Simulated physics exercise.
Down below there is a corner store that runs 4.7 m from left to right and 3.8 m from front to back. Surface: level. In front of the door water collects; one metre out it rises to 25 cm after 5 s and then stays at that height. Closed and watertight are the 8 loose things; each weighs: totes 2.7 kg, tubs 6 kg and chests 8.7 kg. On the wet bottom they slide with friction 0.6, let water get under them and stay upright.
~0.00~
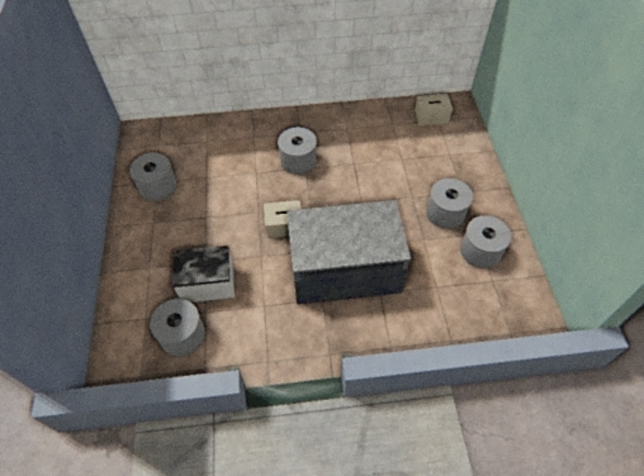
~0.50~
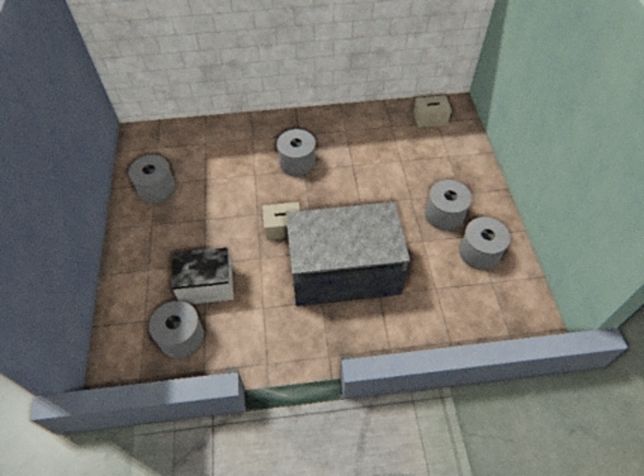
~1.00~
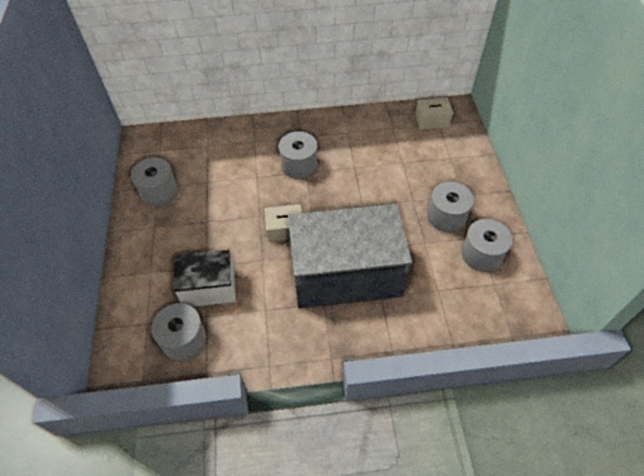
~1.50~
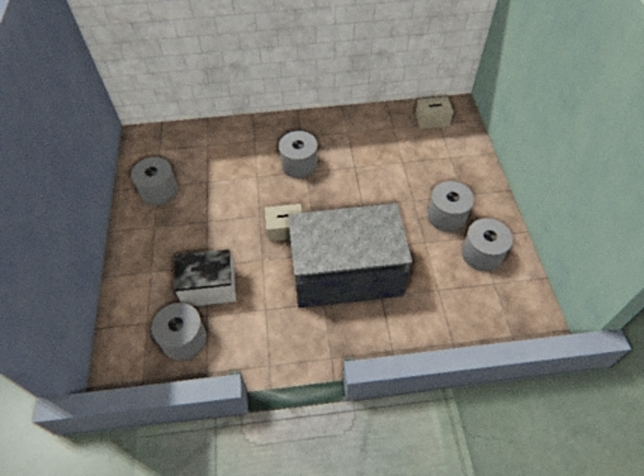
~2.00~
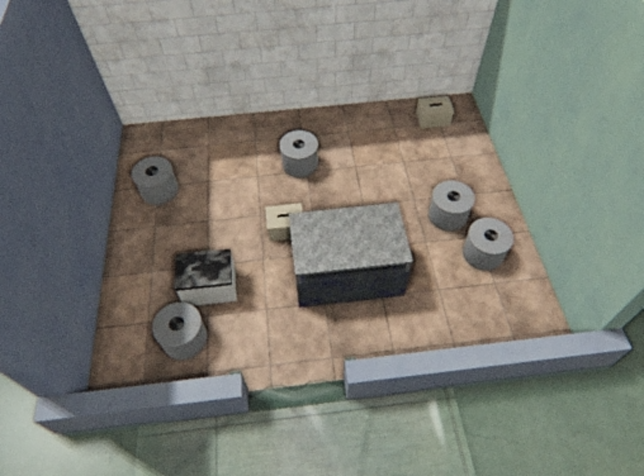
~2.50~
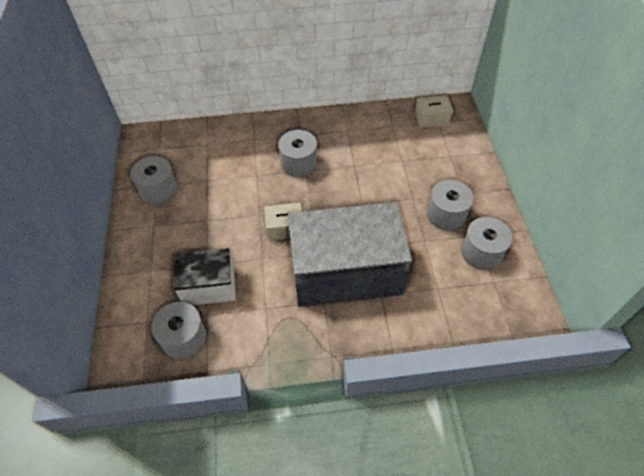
A small walled store with a tiled floor, grey tubs and a few chests stayed still while greenish water spread outside the front, then a little of it slipped in through the doorway.
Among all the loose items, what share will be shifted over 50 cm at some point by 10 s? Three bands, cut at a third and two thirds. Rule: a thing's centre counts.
Band: One third to two thirds.
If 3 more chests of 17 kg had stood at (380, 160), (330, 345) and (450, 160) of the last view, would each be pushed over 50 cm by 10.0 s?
Within the limit; beyond the limit; within the limit.
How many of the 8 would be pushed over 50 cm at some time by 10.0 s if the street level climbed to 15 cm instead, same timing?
I count 2 of them in that case.
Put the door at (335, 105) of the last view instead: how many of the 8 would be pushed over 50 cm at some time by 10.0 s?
Count: 4.
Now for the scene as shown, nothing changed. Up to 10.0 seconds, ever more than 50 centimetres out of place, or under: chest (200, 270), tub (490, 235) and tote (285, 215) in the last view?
One by one in that order: Above; below; above.
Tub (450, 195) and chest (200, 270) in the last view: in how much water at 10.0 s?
Close to 3 and 11 centimetres.
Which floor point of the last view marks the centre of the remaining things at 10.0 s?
Close to pixel (311, 187).
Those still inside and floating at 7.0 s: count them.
The count is 1.
After 3.5 s 0 of 8 are over 50 cm from their spots; 0 afloat.
After 4.5 s 0 of 8 are over 50 cm from their spots; 0 afloat.
After 7.0 s 2 of 8 are over 50 cm from their spots; 1 afloat.
After 10.0 s 3 of 8 are over 50 cm from their spots, and 3 have been at some point; 4 afloat.
